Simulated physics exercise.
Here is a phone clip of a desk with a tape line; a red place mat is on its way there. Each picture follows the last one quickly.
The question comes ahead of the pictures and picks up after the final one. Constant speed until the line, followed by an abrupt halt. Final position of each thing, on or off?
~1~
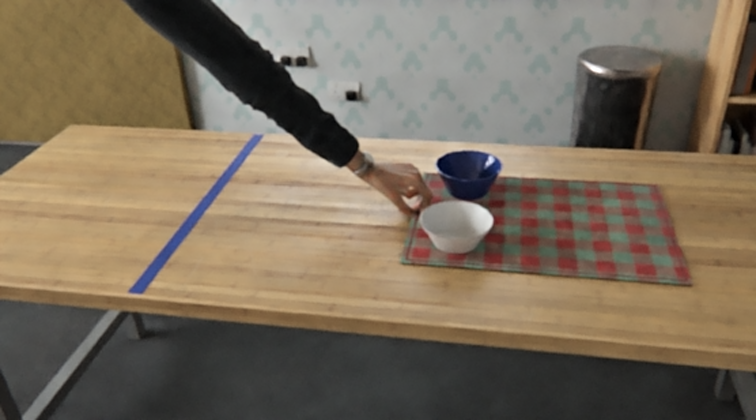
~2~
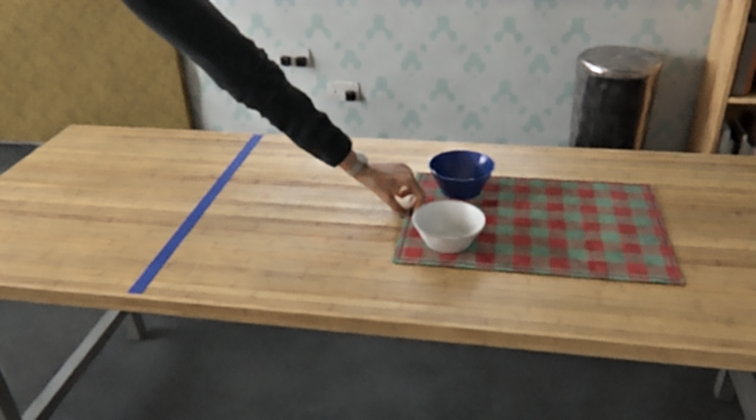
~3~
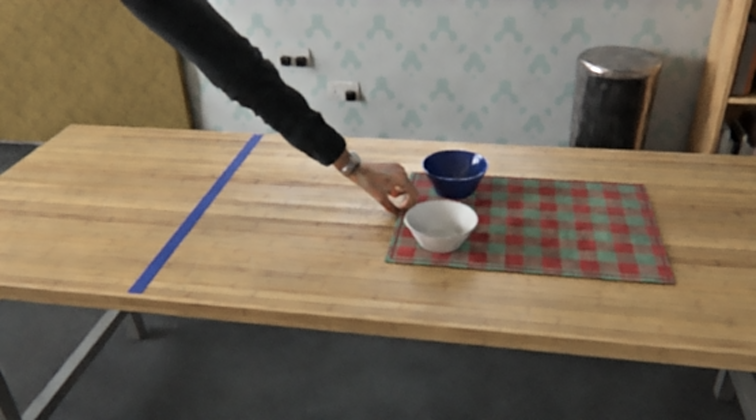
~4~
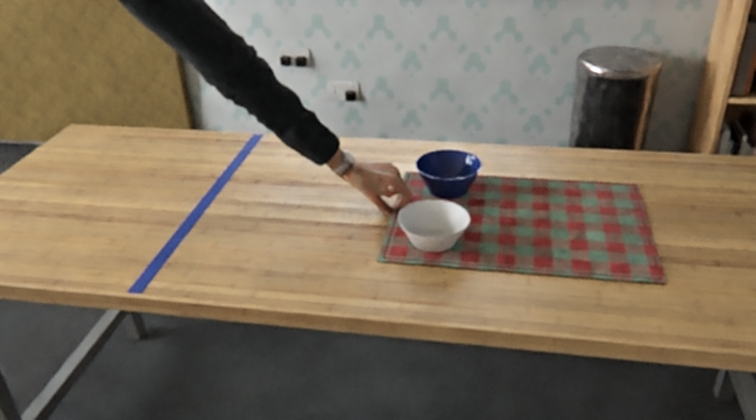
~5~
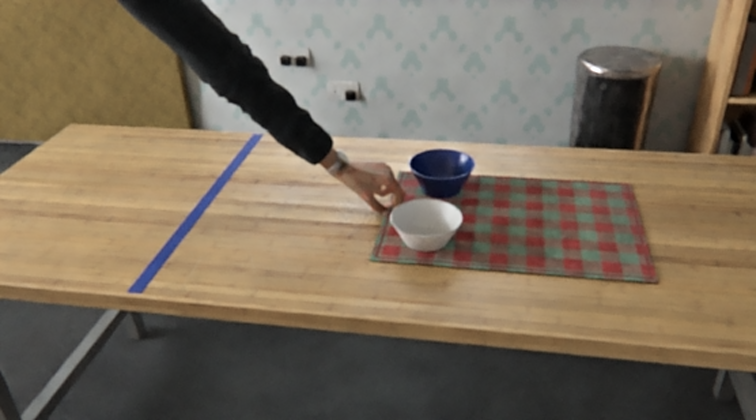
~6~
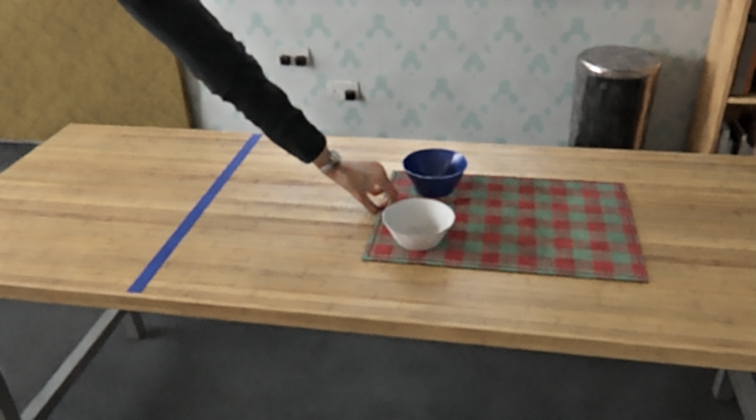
Blue bowl on; white bowl on.
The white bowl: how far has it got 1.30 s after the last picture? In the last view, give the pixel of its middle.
Near (238, 216).
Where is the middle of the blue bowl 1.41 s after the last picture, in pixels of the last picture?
At that moment it is at (264, 166).
Then, 1.30 s later than the last view, hem at the tape; blue bowl on the cloth near (274, 167); white bowl on the cloth near (238, 216).
Then, 1.41 s later than the last view, hem at the tape; blue bowl on the cloth near (264, 166); white bowl on the cloth near (228, 215).
Finally, hem at the tape; blue bowl on the cloth near (263, 166); white bowl on the cloth near (227, 215). The blue bowl stays on the cloth and the white bowl remains aboard.
